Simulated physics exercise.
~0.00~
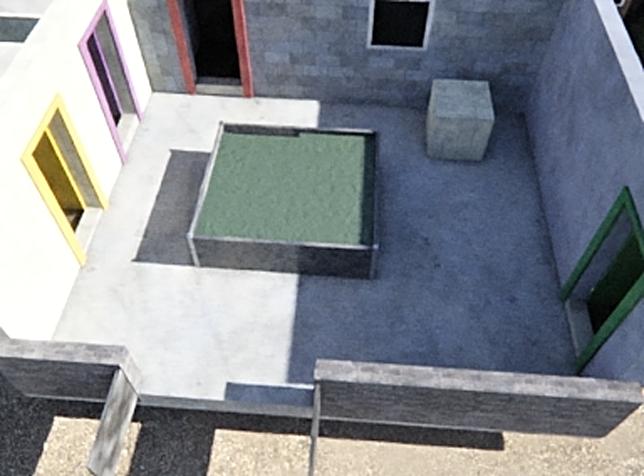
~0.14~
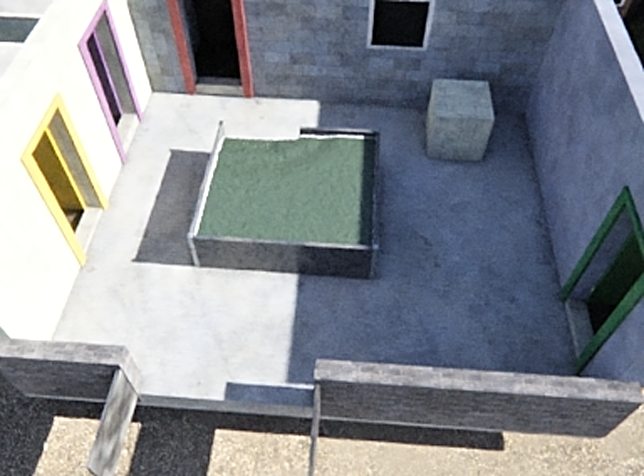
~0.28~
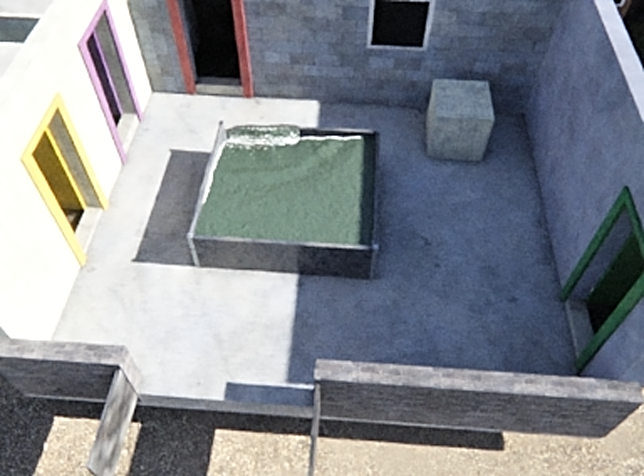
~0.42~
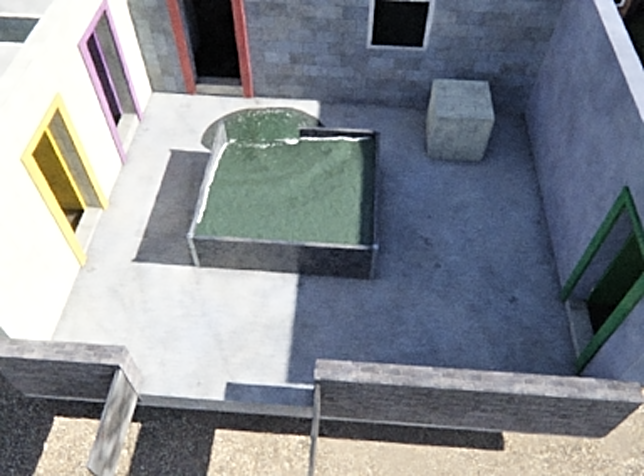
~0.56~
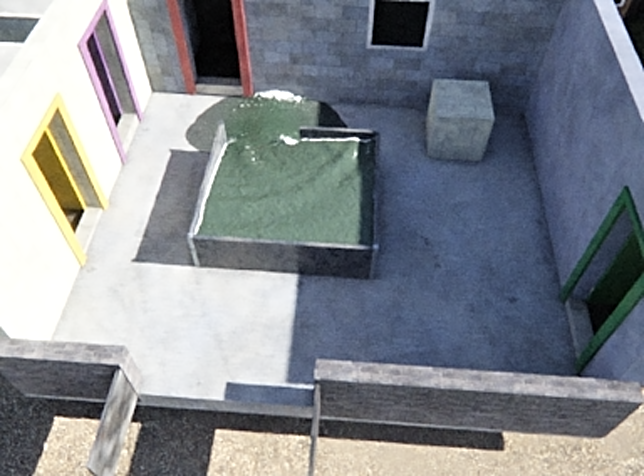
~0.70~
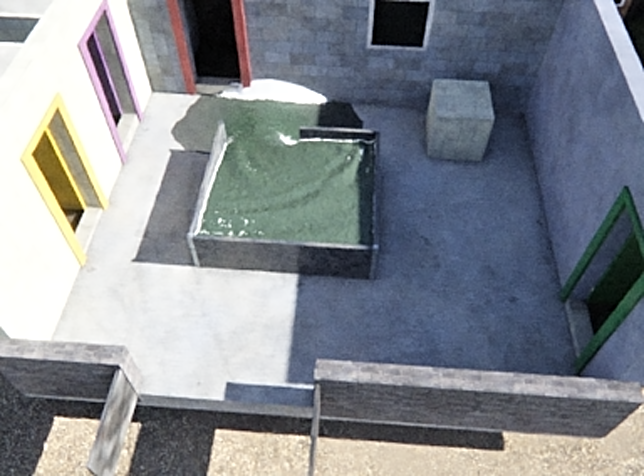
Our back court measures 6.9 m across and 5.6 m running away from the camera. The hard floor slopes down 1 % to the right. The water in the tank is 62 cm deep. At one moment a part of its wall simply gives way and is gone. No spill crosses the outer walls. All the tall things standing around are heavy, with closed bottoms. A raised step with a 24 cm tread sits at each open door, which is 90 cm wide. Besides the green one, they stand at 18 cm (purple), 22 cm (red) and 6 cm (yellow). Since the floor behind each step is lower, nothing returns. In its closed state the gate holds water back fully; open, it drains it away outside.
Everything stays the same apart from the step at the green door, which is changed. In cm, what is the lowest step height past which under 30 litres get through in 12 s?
Close to 8 cm is just enough.
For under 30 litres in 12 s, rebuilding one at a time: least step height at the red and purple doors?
Close to 26 cm (red) and close to 13.5 cm (purple).
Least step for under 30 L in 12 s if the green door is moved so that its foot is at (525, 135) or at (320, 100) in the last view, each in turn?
Roughly 15 and 24 cm.
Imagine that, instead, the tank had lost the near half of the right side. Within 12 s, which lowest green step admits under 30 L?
Some 24 centimetres.
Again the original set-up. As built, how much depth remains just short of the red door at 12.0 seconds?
Lab note: Depth approx. 8.0 cm.
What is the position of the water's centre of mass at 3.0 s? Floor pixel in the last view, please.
The water is centred around (285, 171) in the last picture's pixels.
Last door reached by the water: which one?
Final door: Green.
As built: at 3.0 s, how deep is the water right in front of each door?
Depths in cm: Purple 19, red 26, green 0, yellow 4.
After 1.4 s water covers 15 % of the floor, deepest (43 cm) near (266, 104); it has not reached the green door.
After 3.0 s water covers 45 % of the floor, deepest (36 cm) near (152, 91); it has not reached the green door.
After 12.0 s water covers 100 % of the floor, deepest (12 cm) near (336, 390); 10 cm at the green door, 3 litres in over its 12 cm step.
At the green door as built, the water arrived by 4.4 s and peaked near 14 cm at 7.8 s.
Run again over the same 12 s with other heights there, 47 litres in over 7 cm, 16 litres over 9.5 cm. The limit of 30 litres is kept from about 8 cm up.
